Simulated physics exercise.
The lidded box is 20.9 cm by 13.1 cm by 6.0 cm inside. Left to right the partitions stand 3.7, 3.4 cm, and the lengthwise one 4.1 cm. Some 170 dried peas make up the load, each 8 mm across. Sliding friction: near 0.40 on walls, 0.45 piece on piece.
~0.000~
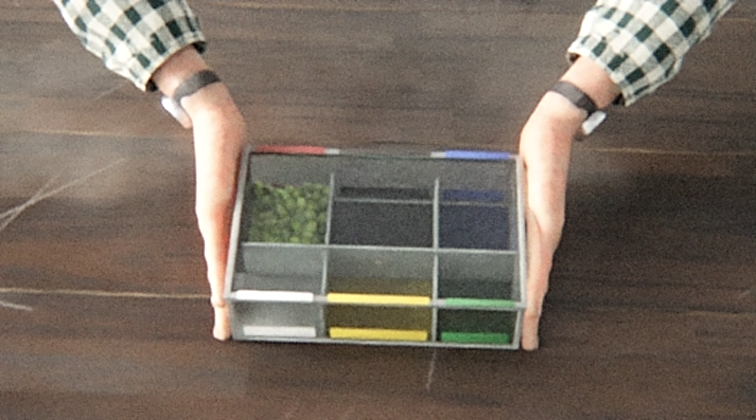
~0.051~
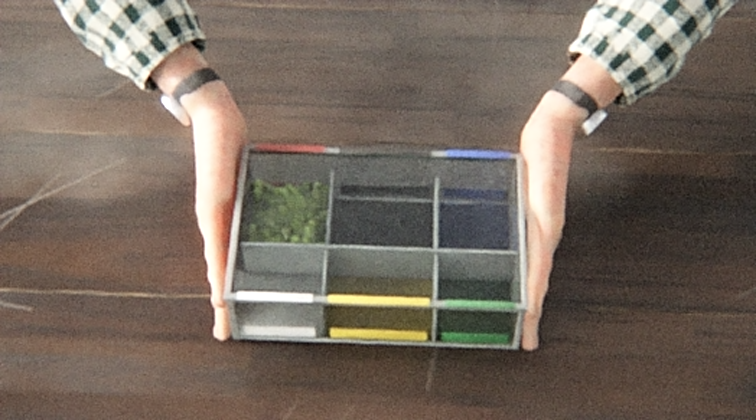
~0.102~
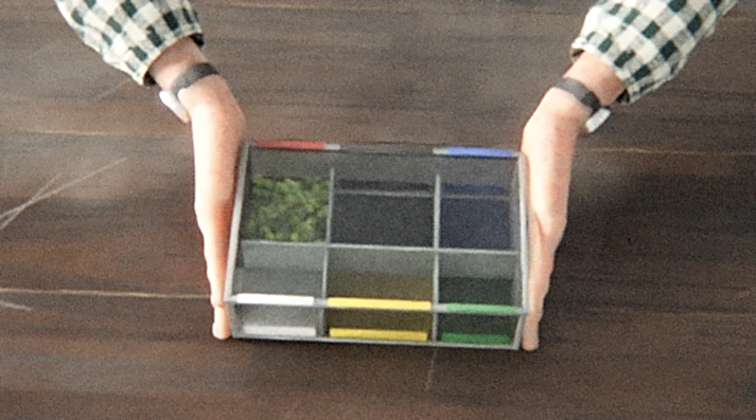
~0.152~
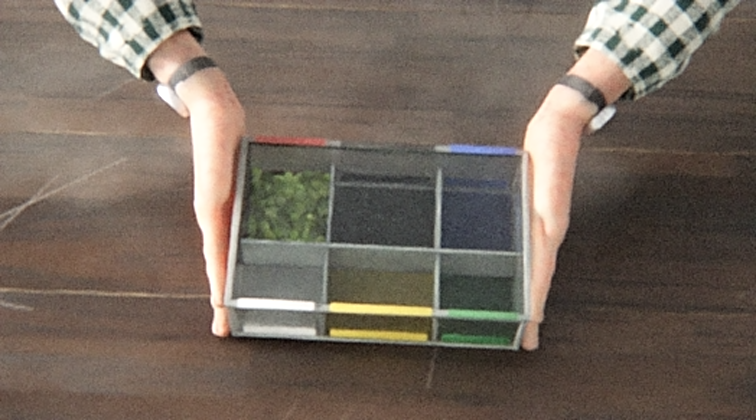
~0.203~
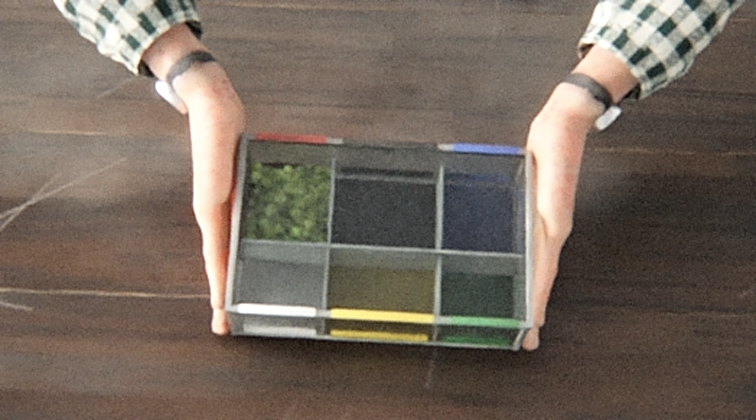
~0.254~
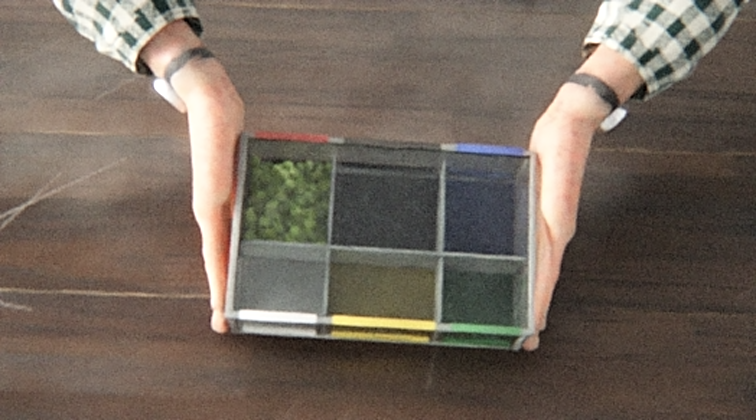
Two hands hold a clear divided box of green peas and tilt it slightly.
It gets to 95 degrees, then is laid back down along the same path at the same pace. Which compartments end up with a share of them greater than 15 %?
Red: Greater. Blue: Not greater. Green: Not greater. Yellow: Greater. White: Greater. Black: Not greater.
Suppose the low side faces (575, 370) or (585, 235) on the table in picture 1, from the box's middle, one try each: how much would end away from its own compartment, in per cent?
The share comes to roughly 75 in a hundred, then roughly 75 in a hundred.
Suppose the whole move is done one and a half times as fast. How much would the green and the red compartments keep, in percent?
Green = 0 per cent, red = 40 per cent.
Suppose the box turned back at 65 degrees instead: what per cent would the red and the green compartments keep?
In per cent, red gets 90, green gets 0.
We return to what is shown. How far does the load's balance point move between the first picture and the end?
The balance point ends up some 6.5 centimetres from where it began.
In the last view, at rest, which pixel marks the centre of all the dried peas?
Estimated resting centre: Around (310, 301).
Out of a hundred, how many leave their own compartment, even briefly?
Around 65 in a hundred.
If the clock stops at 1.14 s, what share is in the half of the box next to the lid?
About 60 %.
After 1.14 s, tilt 95 degrees; red 75 %, yellow 10 %, white 20 %.
After 1.73 s, tilt 42 degrees; red 35 %, green 5 %, yellow 30 %, white 30 %.
After 2.37 s, tilt 0 degrees; red 35 %, green 5 %, yellow 30 %, white 30 %.
By 3.0 s all is still; red 35 %, blue 0 %, green 5 %, yellow 30 %, white 30 %, black 0 %.
